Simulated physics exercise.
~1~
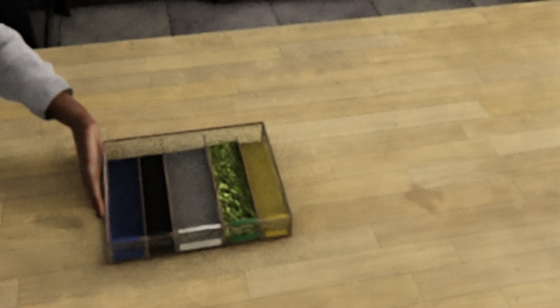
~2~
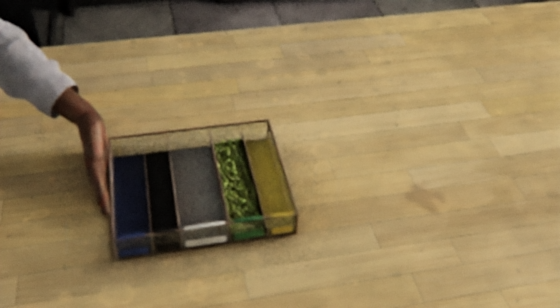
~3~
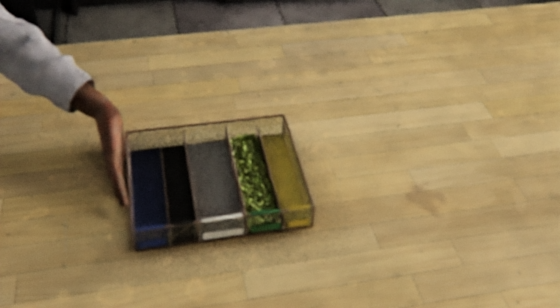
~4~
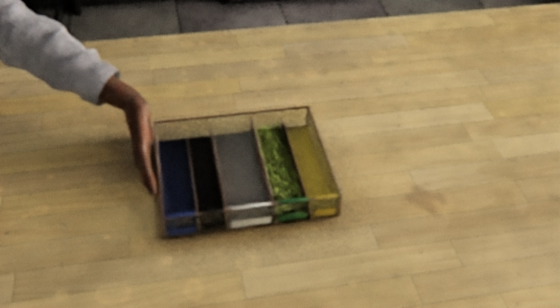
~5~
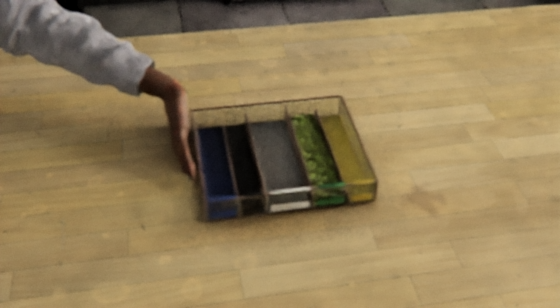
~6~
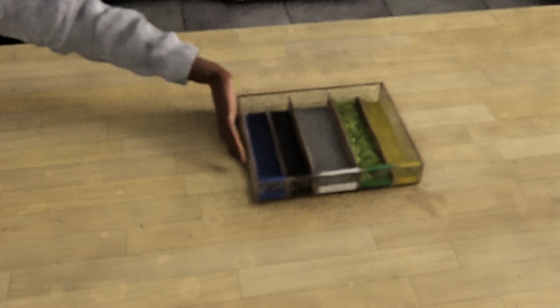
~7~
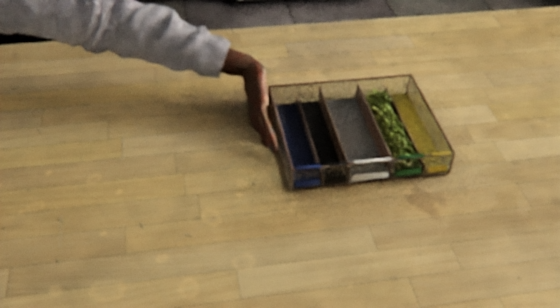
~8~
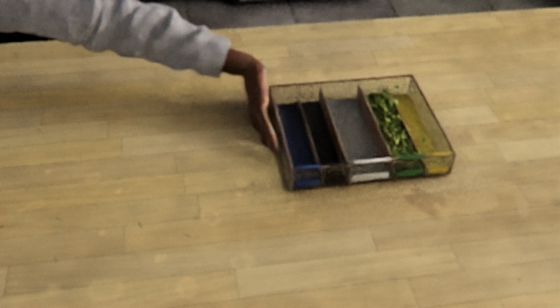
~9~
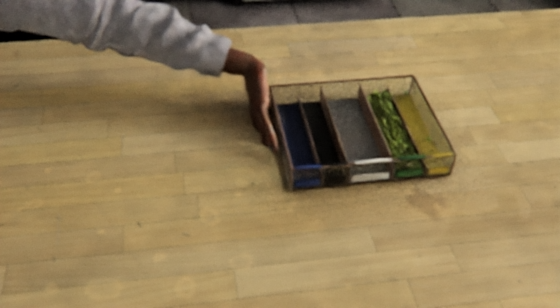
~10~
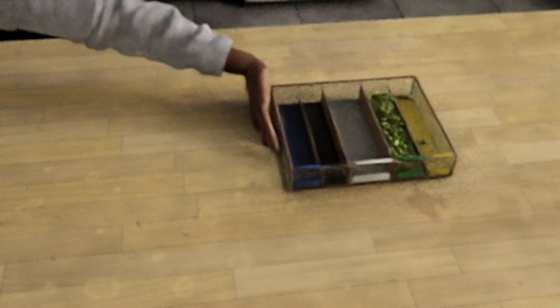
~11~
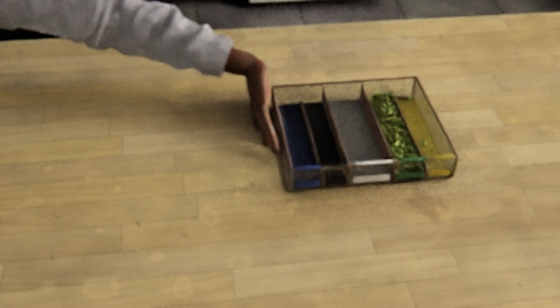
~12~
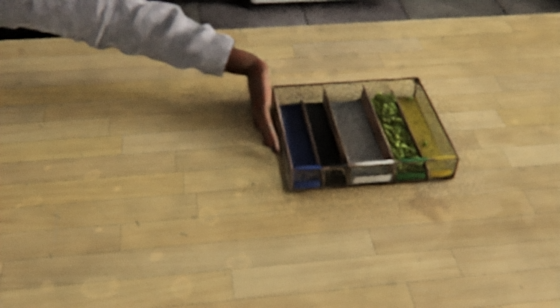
A divided clear tray of coloured contents sliding right across a wooden table, pushed by a hand, then stopping with its green pieces still in their compartment.
